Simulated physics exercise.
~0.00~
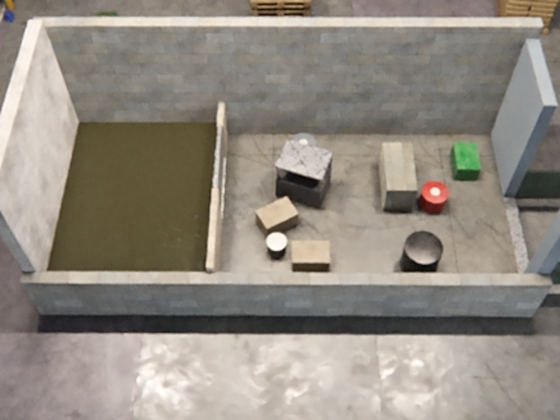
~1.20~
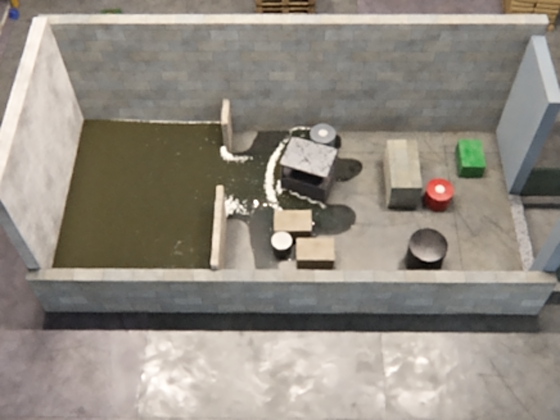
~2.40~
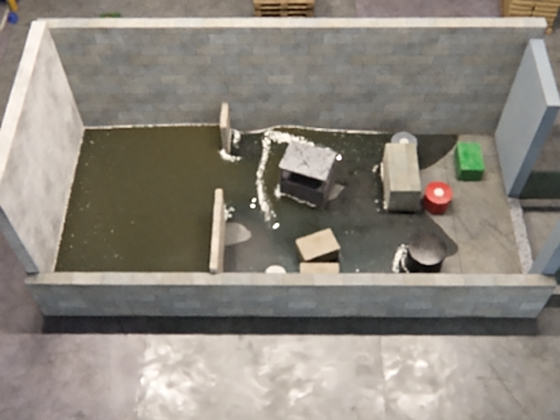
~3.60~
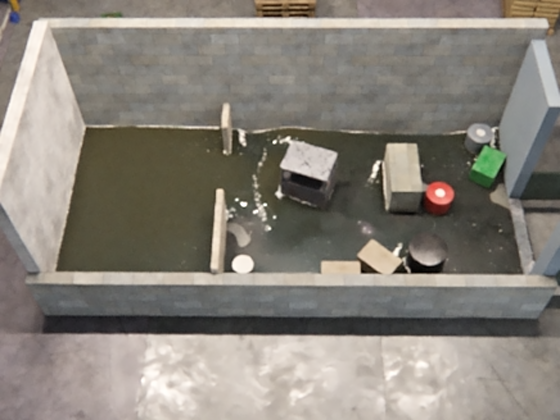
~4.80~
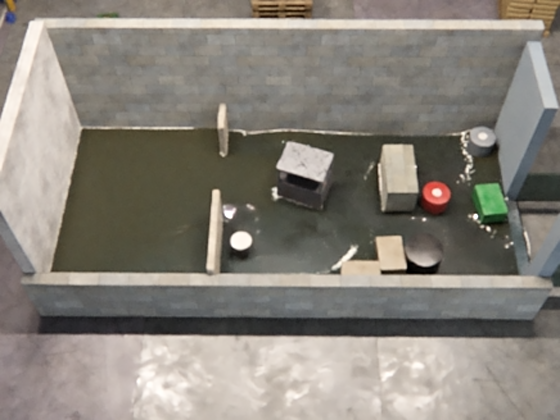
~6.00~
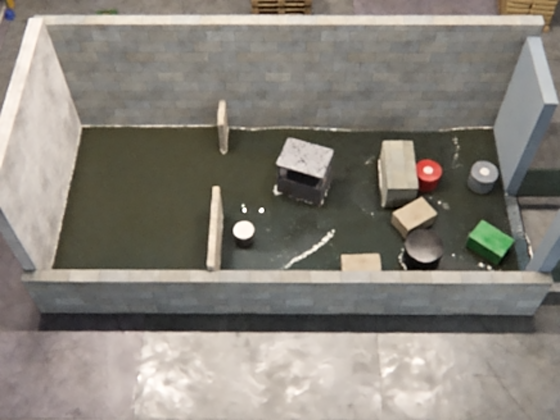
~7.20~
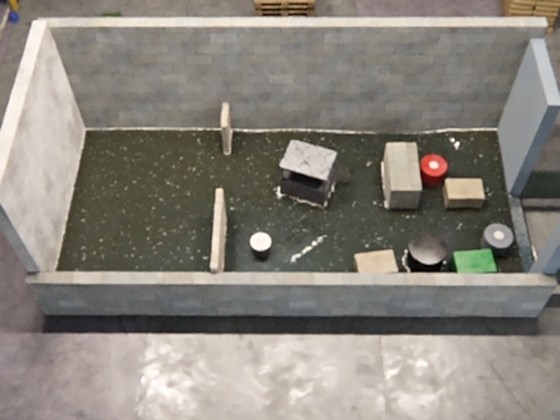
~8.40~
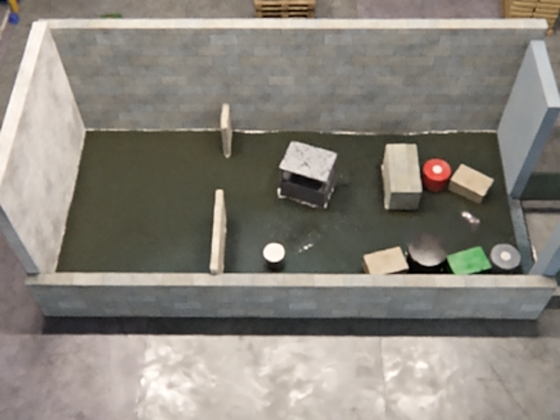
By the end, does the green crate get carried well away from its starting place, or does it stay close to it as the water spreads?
The green crate gets carried off, ending by the front wall near the black drum. The red tub moves only a short way.
Inside a grey block-walled enclosure on a concrete floor, seen from high above, murky green water fills the left room while the right room is dry. On the right are a dark stand, a pale block, a black drum, a red tub, a green crate, tan boxes and grey and white round containers. The doorway between the rooms opens and foaming water spreads rightward. The grey tub travels along the back wall, then turns toward the front. The green crate drifts to the front wall, and one tan box swings around beside the red tub. Finally, the loose things sit in calmer water, all still inside.
